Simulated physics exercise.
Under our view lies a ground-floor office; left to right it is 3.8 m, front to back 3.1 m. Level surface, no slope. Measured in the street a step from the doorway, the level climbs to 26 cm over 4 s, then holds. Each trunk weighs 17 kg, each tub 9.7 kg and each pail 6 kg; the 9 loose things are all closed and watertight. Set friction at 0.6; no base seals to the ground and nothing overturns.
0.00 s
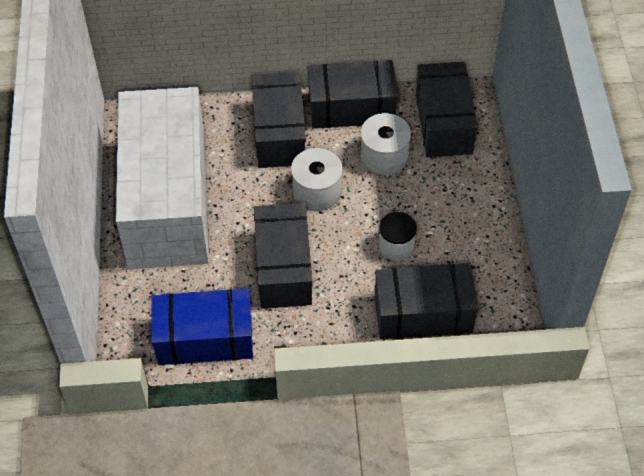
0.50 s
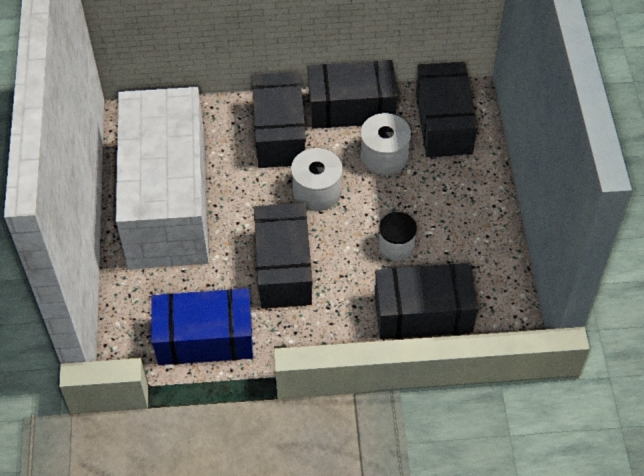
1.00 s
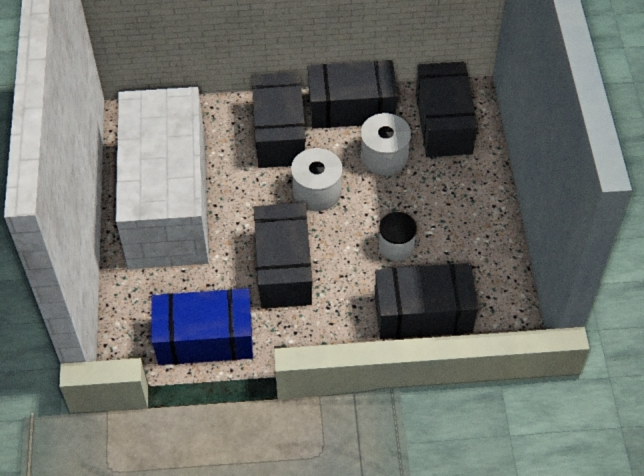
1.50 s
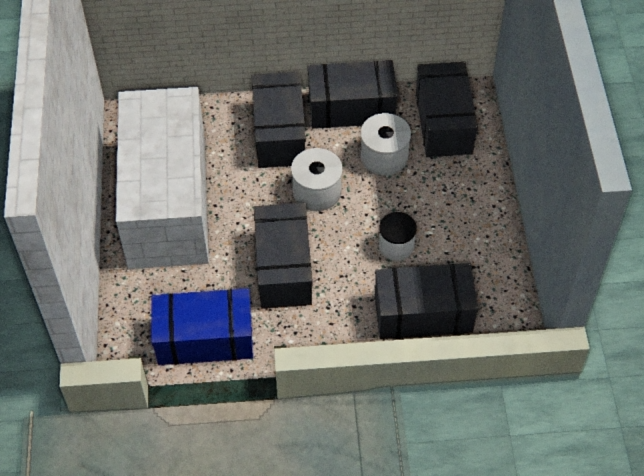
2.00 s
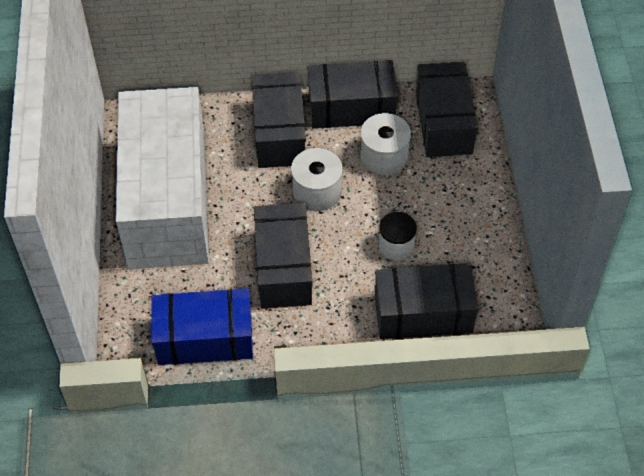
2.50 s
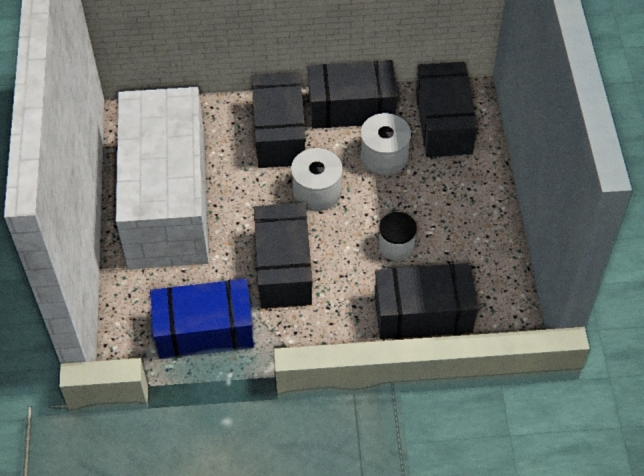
The video shows a walled room holding a blue trunk, dark trunks, pale cylindrical containers and a white block, as greenish water spreads over the ground outside, then enters the doorway, and the blue trunk shifts slightly backward.
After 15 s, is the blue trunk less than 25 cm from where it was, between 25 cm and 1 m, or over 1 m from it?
Over 1 m.
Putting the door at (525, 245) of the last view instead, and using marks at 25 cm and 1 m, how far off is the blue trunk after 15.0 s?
In that case the blue trunk would have shifted a modest distance.
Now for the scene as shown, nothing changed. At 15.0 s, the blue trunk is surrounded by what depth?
Near 18 cm deep.
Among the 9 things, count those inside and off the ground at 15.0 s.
At that moment it comes to 9.
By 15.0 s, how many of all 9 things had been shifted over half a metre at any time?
That comes to 9.
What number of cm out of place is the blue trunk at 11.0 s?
It is about 120 cm out of place by then.
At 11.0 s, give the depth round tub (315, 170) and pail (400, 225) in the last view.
First about 16 cm, second about 14 cm.
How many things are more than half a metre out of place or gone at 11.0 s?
Tally: 7.
After 3.5 s the blue trunk is near (192, 260), 0.5 m from its start, aground; 0 afloat.
After 6.8 s the blue trunk is near (344, 165), 1.9 m from its start, afloat; 6 afloat.
After 11.0 s the blue trunk is near (346, 268), 1.3 m from its start, afloat; 9 afloat.
After 15.0 s the blue trunk is near (454, 292), 2.0 m from its start, afloat; 9 afloat.
